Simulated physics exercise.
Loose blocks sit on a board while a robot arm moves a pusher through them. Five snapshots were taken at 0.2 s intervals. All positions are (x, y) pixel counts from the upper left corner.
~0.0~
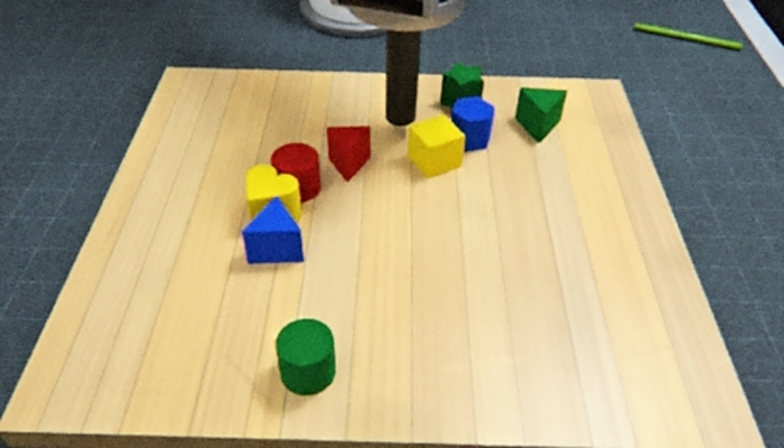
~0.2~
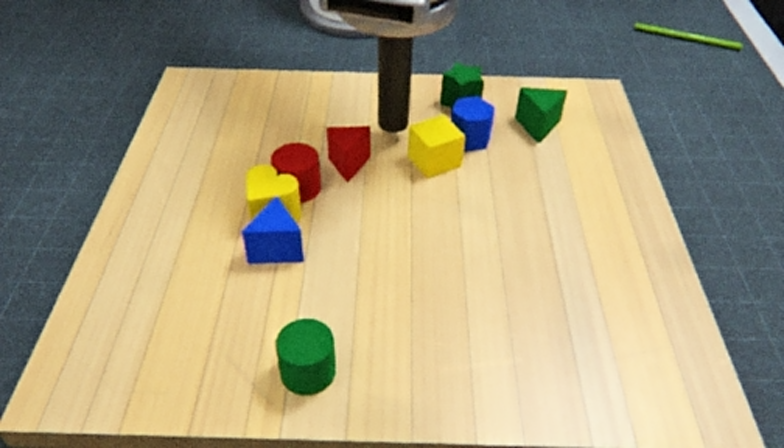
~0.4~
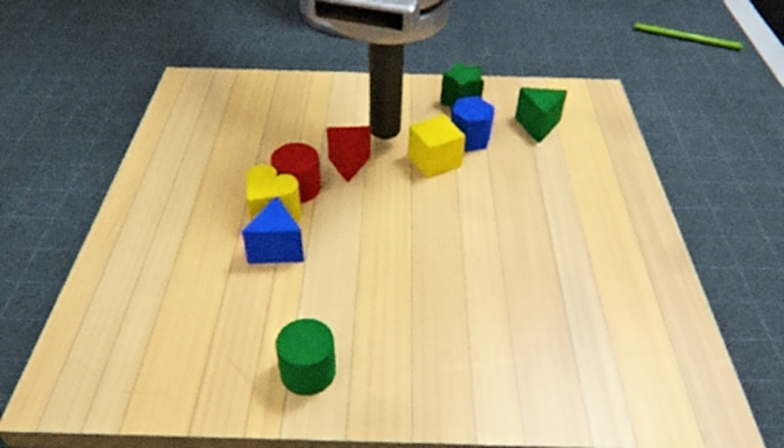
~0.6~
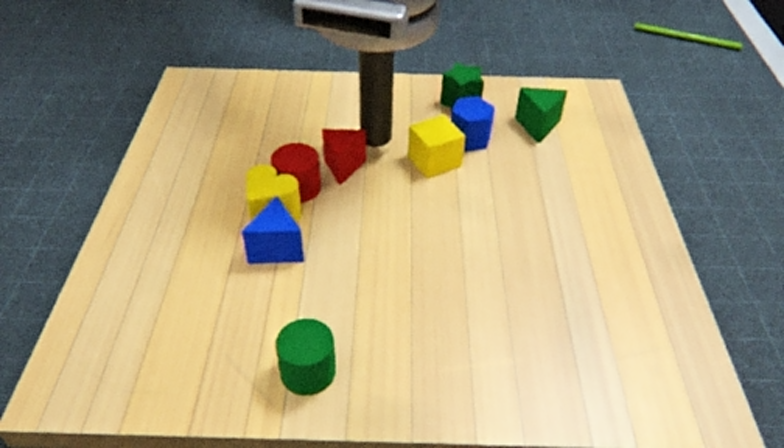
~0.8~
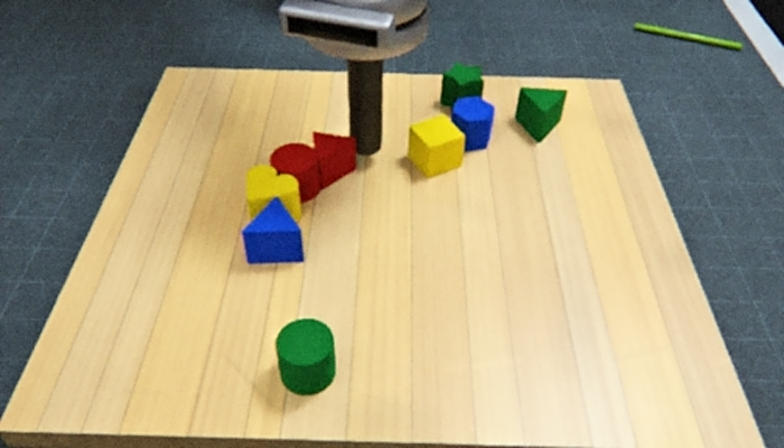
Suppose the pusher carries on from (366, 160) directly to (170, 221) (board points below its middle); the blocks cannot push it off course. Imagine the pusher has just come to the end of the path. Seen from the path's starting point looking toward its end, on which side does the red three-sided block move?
Out to the left.
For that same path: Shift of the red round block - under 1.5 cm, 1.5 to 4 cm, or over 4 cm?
Overall it shifts more than 4 cm.
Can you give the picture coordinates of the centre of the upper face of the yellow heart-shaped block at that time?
Its top middle is near (233, 205).
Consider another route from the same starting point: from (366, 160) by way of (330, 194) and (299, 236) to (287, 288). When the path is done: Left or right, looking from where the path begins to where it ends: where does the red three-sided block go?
Right side.
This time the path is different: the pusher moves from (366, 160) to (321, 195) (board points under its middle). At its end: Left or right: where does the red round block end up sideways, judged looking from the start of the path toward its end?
It moves off to the right.
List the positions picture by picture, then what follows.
Lower end of the pusher (401, 119), tops of blocks, yellow heart-shaped block (268, 182), red round block (295, 156), red three-sided block (348, 134), yellow square block (437, 130), in the first frame.
Pusher (393, 125), blocks as before, in the second frame.
Pusher (385, 132), blocks as before, in the third frame.
Pusher (376, 139), red three-sided block (342, 137), in the fourth frame.
Pusher (366, 147), yellow heart-shaped block (268, 182), red round block (294, 157), red three-sided block (329, 142), yellow square block (437, 130), in the fifth frame.
The first path, step by step. One third of the way, pusher (302, 166); yellow heart-shaped block (241, 194), turned 45° anticlockwise; red round block (233, 165); red three-sided block (274, 162), turned 20° clockwise.
Two thirds of the way, pusher (237, 186); yellow heart-shaped block (233, 204), turned 60° anticlockwise; red round block (177, 169); red three-sided block (210, 185), turned 20° clockwise.
At the end, pusher (167, 207); yellow heart-shaped block (233, 205), turned 65° anticlockwise; red round block (133, 171); red three-sided block (151, 213), turned 25° anticlockwise; yellow square block not moved.
